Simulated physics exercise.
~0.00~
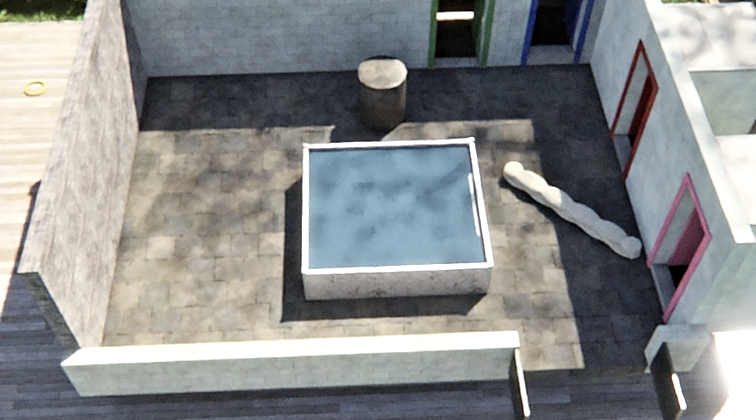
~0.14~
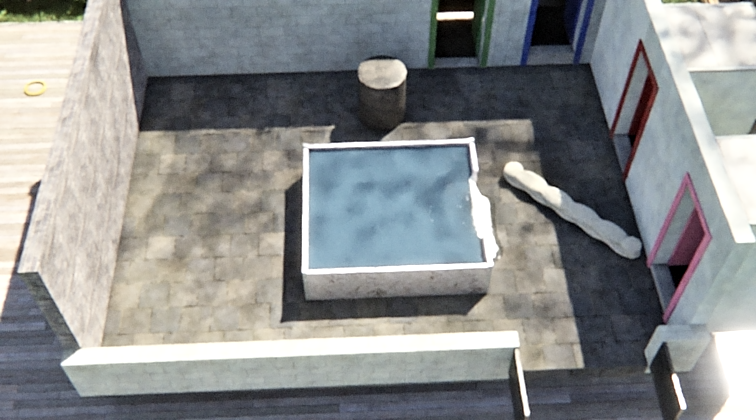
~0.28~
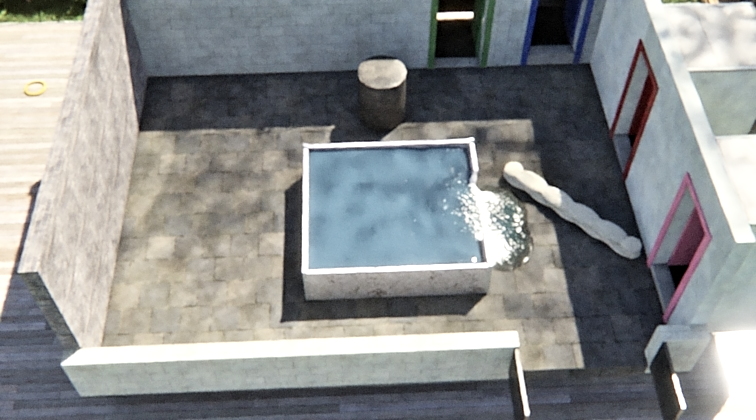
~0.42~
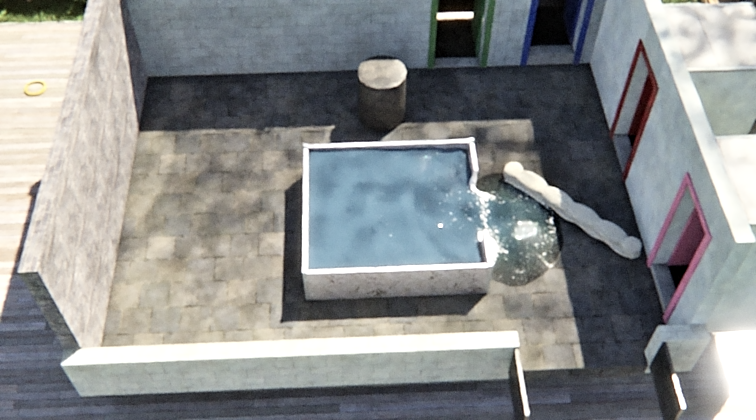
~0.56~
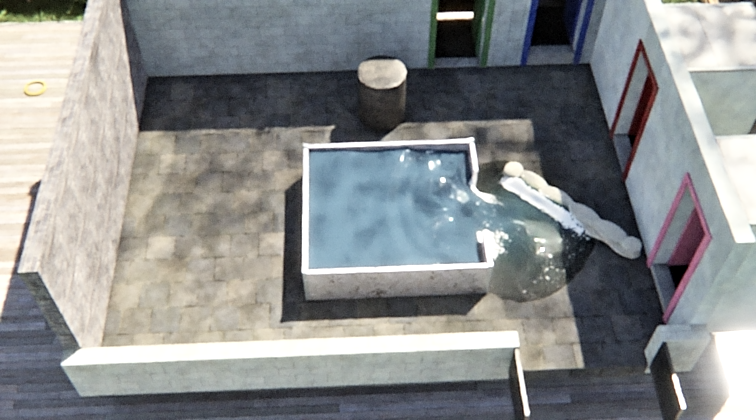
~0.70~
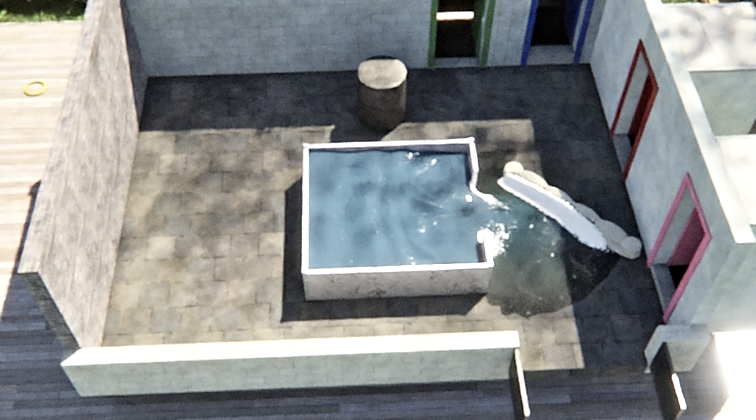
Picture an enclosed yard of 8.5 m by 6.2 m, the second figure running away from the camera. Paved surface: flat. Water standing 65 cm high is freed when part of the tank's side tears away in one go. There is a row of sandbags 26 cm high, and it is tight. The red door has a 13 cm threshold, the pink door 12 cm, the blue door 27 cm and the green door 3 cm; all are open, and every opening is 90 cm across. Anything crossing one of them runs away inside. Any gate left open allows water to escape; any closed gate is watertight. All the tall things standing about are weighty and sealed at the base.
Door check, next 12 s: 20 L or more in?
The red door undershoots the limit, the pink door overshoots the limit, the blue door undershoots the limit, the green door overshoots the limit.
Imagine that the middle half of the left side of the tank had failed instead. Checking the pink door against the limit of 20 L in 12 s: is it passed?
Relative to that limit, pink ends up on the low side.
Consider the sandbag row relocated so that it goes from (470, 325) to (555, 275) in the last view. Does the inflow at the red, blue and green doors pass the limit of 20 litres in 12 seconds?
So red comes out too high, blue comes out low enough and green comes out too high.
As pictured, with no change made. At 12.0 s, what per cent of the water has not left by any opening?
Around 48 percent of the water.
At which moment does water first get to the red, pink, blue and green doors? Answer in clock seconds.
Arrival times: Red 1.8 seconds, pink 1.0 seconds, blue 4.0 seconds, green 2.8 seconds.
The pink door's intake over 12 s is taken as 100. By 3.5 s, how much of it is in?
Some 50 per cent by then.
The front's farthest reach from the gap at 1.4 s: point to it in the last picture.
Location: Approx. (673, 349) in the last view.
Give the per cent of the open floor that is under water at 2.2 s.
25 %.
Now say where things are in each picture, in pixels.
In the first frame, the tank at (393, 206) is whole and still, 65 cm deep.
In the second frame, the front is at (493, 259), 0.7 m from the gap at (476, 218); 0.3 m2 of floor is under water; 65 cm left at the back of the tank.
In the third frame, the front is at (525, 254), 1.0 m from the gap at (475, 220); 1.1 m2 of floor is under water; 65 cm left at the back of the tank.
In the fourth frame, the front is at (554, 215), 1.4 m from the gap at (475, 220); 2.1 m2 of floor is under water; 65 cm left at the back of the tank.
In the fifth frame, the front is at (590, 243), 1.9 m from the gap at (475, 220); 2.9 m2 of floor is under water; 65 cm left at the back of the tank.
In the sixth frame, the front is at (615, 254), 2.3 m from the gap at (476, 219); 3.6 m2 of floor is under water; 65 cm left at the back of the tank.
After 1.4 s water covers 15 % of the floor and is deepest (46 cm) near (533, 201); red door not reached, pink door 23 cm at the sill, 10 L in, blue door not reached, green door not reached.
After 2.2 s water covers 25 % of the floor and is deepest (52 cm) near (664, 318); red door 9 cm at the sill, 0 L in, pink door 27 cm at the sill, 99 L in, blue door not reached, green door not reached.
After 3.5 s water covers 35 % of the floor and is deepest (38 cm) near (673, 349); red door 7 cm at the sill, 0 L in, pink door 30 cm at the sill, 275 L in, blue door not reached, green door 6 cm at the sill, 1 L in.
After 7.0 s water covers 45 % of the floor and is deepest (22 cm) near (670, 339); red door 2 cm at the sill, 0 L in, pink door 21 cm at the sill, 515 L in, blue door 4 cm at the sill, 0 L in, green door 7 cm at the sill, 34 L in.
After 12.0 s water covers 65 % of the floor and is deepest (13 cm) near (652, 278); red door 4 cm at the sill, 0 L in, pink door 13 cm at the sill, 577 L in, blue door 4 cm at the sill, 0 L in, green door 4 cm at the sill, 60 L in.
